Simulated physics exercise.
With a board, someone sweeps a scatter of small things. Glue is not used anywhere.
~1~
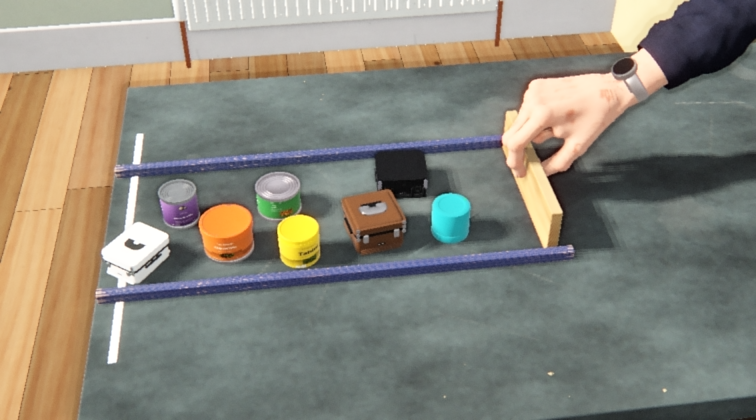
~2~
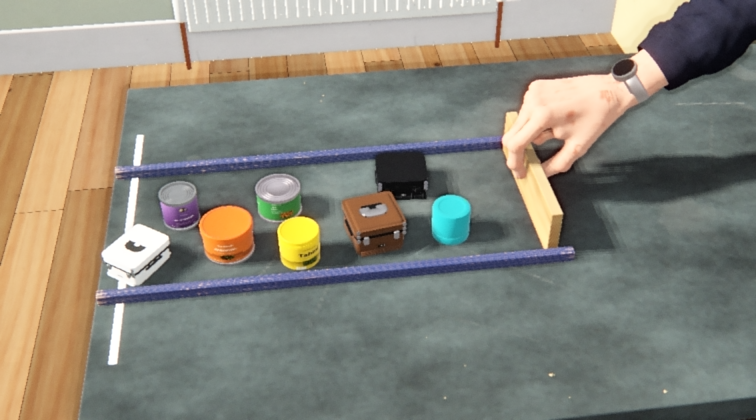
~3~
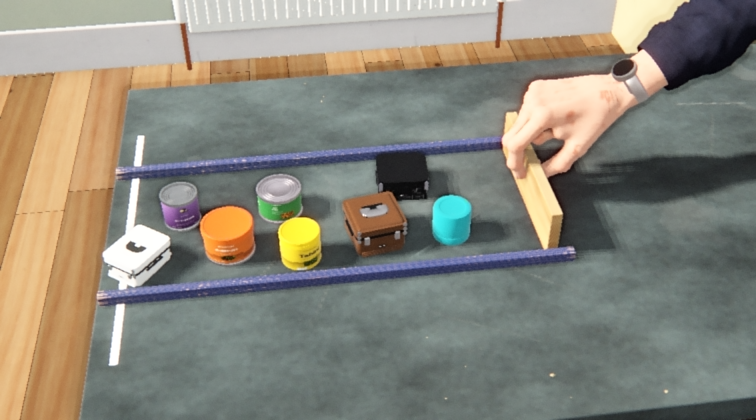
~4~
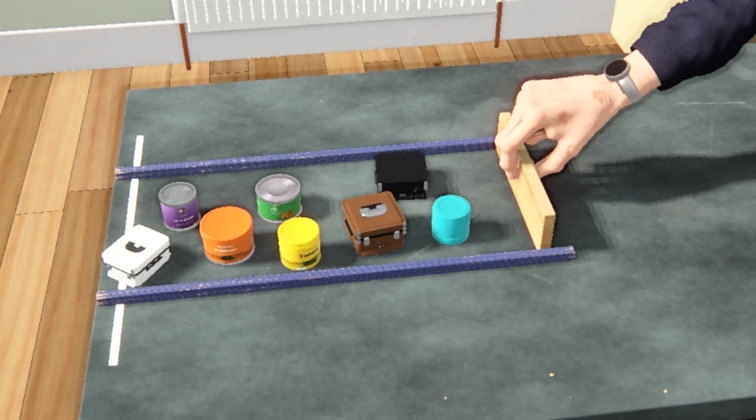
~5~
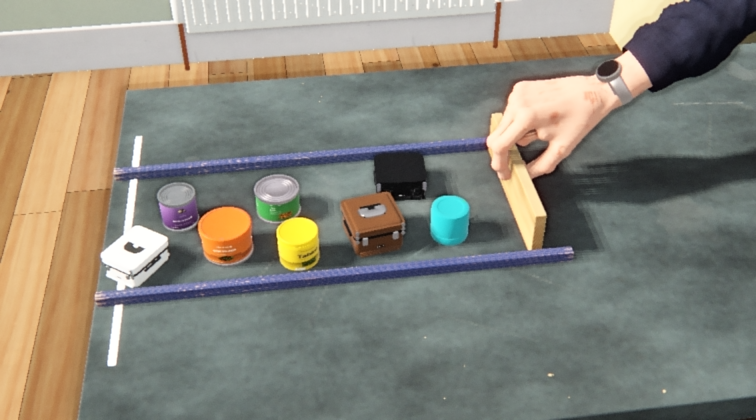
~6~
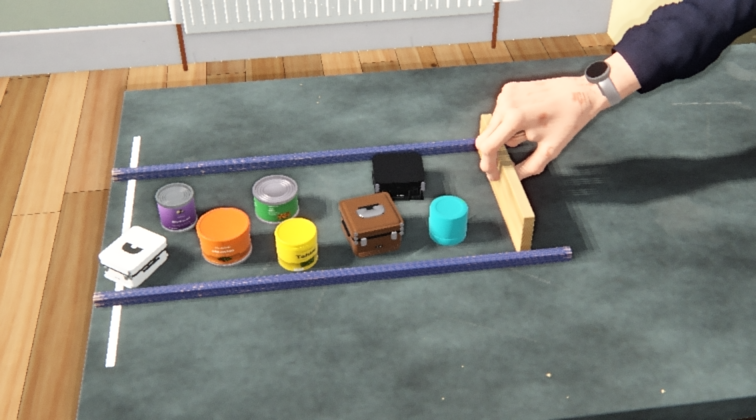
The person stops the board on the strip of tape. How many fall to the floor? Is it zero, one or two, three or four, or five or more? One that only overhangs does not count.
I would say five or more.
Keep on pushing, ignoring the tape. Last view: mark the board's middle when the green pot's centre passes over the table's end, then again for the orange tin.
Near (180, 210) and (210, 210).
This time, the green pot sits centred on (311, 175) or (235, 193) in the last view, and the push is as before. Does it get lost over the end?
Taking the places in order, it ends up off; it ends up off.
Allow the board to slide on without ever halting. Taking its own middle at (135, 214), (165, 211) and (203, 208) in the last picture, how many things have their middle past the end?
Respectively 5, 4 and 2.
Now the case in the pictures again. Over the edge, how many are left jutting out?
The number overhanging is 2.
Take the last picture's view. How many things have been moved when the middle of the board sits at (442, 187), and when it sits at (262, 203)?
It comes to 1 for the first spot, 8 for the other.
A little later, none off yet; white case at rest near (135, 259); purple tin at rest near (177, 208); orange tin at rest near (225, 237).
Next, none off yet; white case shifted a little near (110, 266); purple tin shifted about its own width near (131, 202); orange tin shifted well along near (137, 230).
When it is over, the number that fall off is five or more; down, black case, brown case, green pot, orange tin, purple tin and white case.
